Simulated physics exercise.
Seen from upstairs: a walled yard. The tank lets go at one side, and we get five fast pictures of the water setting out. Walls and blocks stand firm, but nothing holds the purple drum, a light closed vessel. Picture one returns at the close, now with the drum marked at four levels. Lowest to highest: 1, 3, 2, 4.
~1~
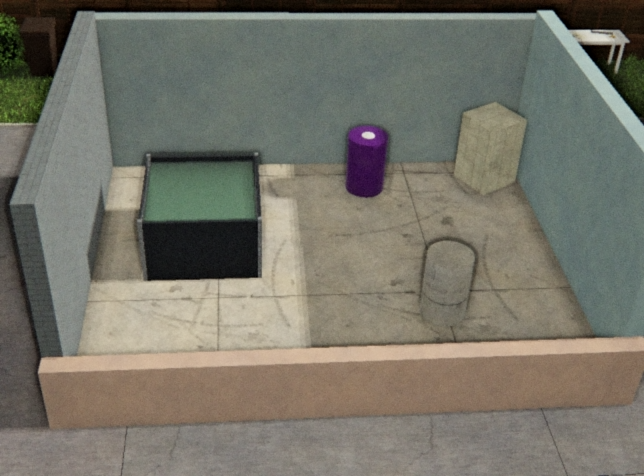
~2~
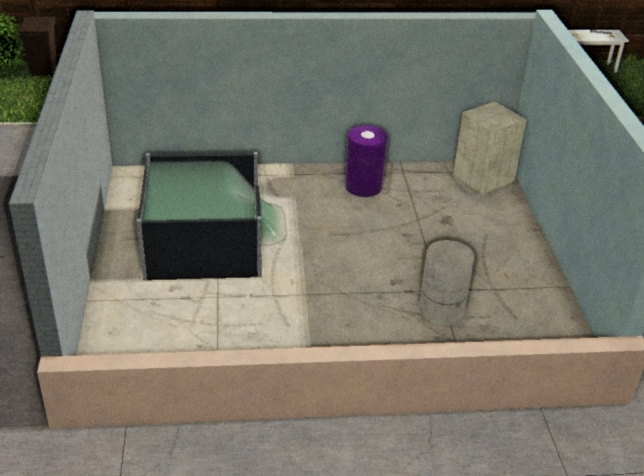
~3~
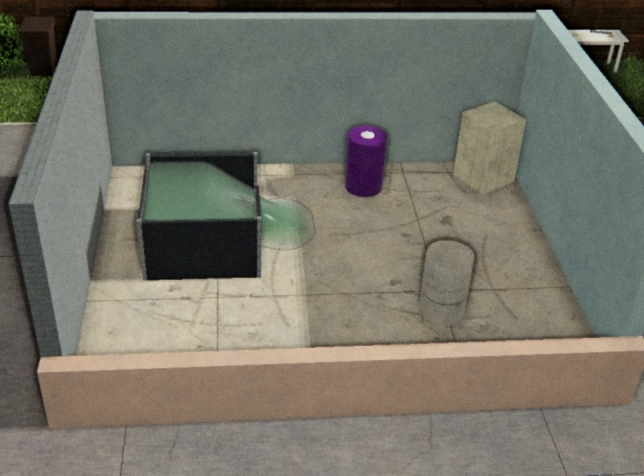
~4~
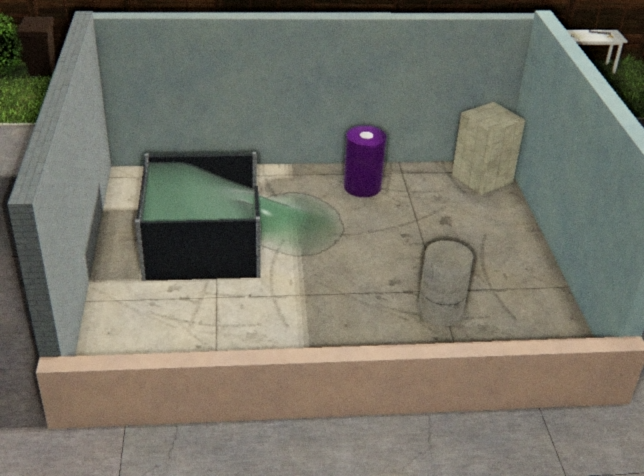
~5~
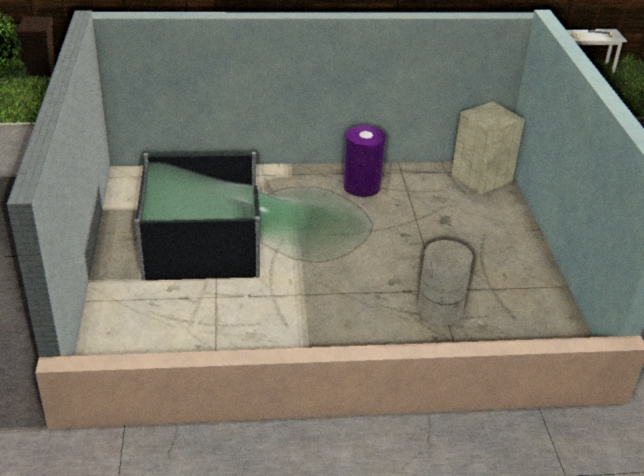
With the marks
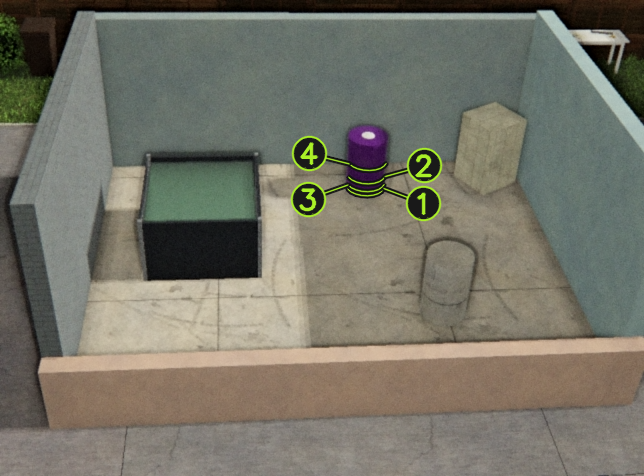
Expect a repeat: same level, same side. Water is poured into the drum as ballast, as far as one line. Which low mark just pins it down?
4 will do.
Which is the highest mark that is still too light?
That is mark 2.
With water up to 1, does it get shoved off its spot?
Yes.
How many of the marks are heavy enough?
One of the four.
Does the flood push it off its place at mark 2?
Yes.
On the marked copy, 1 at (367, 195); 2 at (368, 183); 3 at (367, 191); 4 at (369, 170); from the bottom up 1, 3, 2, 4.
Choosing 1, it is pushed about twice its own width away.
Choosing 2, it is pushed about its own width away.
Choosing 3, it is pushed about 4 times its own width away.
Choosing 4, it does not move.
